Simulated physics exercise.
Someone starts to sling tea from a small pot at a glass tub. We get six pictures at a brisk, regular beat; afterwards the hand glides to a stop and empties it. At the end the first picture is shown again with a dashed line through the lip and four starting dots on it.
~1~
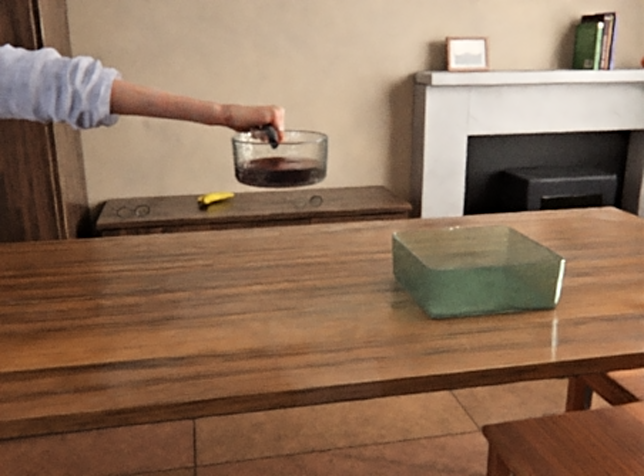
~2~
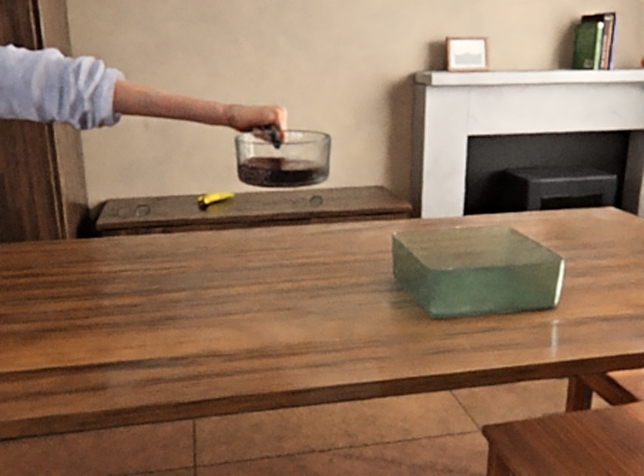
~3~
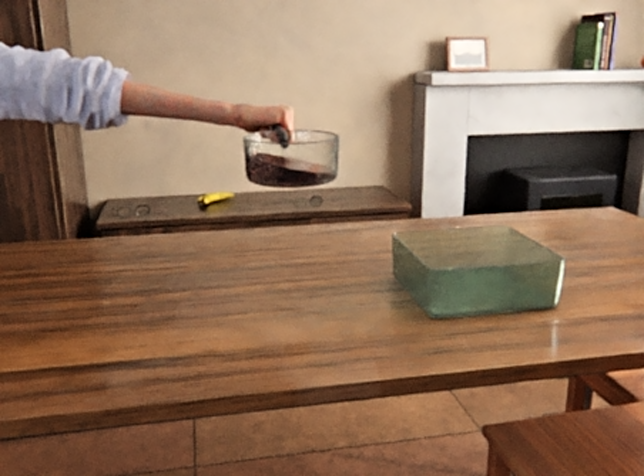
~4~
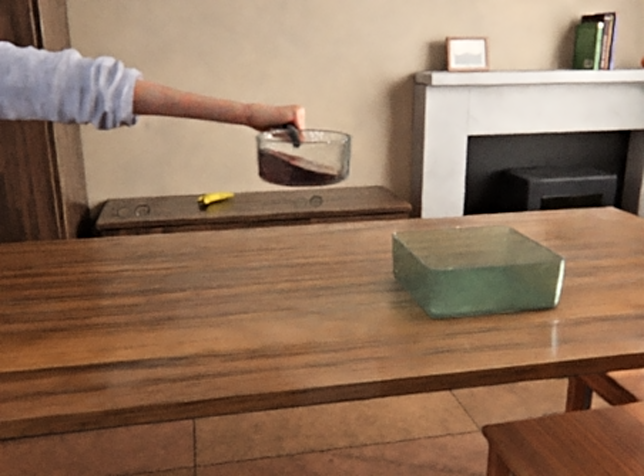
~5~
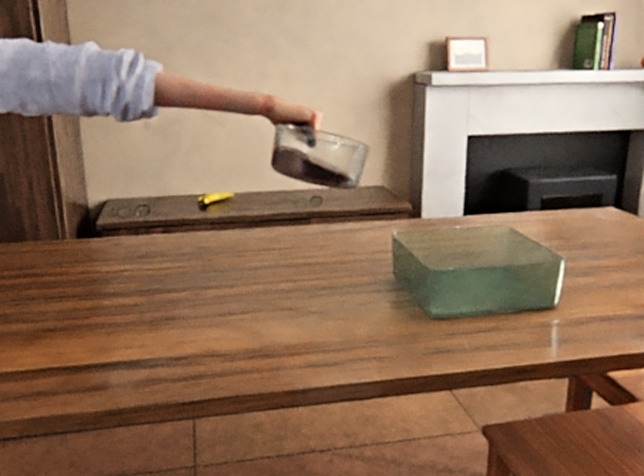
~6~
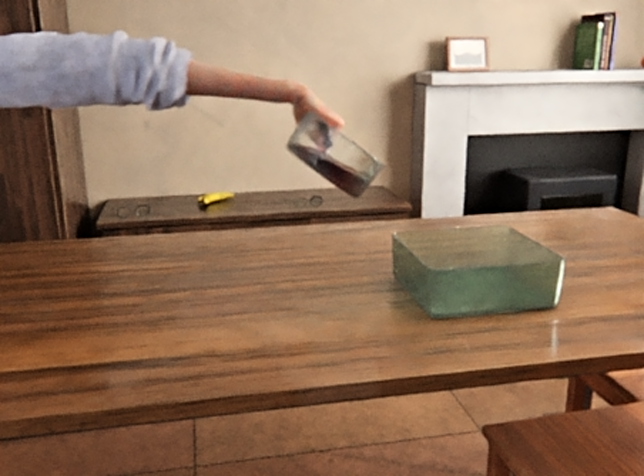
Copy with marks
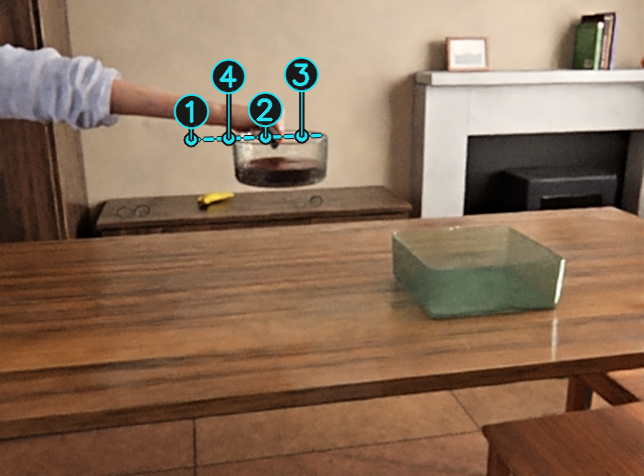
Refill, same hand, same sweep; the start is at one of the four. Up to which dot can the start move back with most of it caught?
The limit is 3.
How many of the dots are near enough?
One.
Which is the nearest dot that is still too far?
Dot 2.
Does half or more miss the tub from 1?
Yes, it does.
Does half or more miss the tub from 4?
Yes, that goes wrong.
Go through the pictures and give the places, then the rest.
Upright, lip at (325, 135); tub from (426, 317) to (556, 305); nothing has left yet.
Upright, lip at (328, 135); nothing has left yet.
Upright, lip at (336, 134); nothing has left yet.
Upright, lip at (348, 135); nothing has left yet.
Tipped about 13°, lip at (366, 144); nothing has left yet.
Tipped about 37°, lip at (381, 164); nothing has left yet.
On the marked copy, 1 at (191, 139); 2 at (265, 137); 3 at (301, 136); 4 at (228, 138).
For dot 1, about 0 % lands in the tub, 100 % falls short.
For dot 2, about 15 % lands in the tub, 81 % falls short and 4 % goes beside or beyond.
For dot 3, about 63 % lands in the tub, 20 % falls short and 17 % goes beside or beyond.
For dot 4, about 0 % lands in the tub, 99 % falls short.
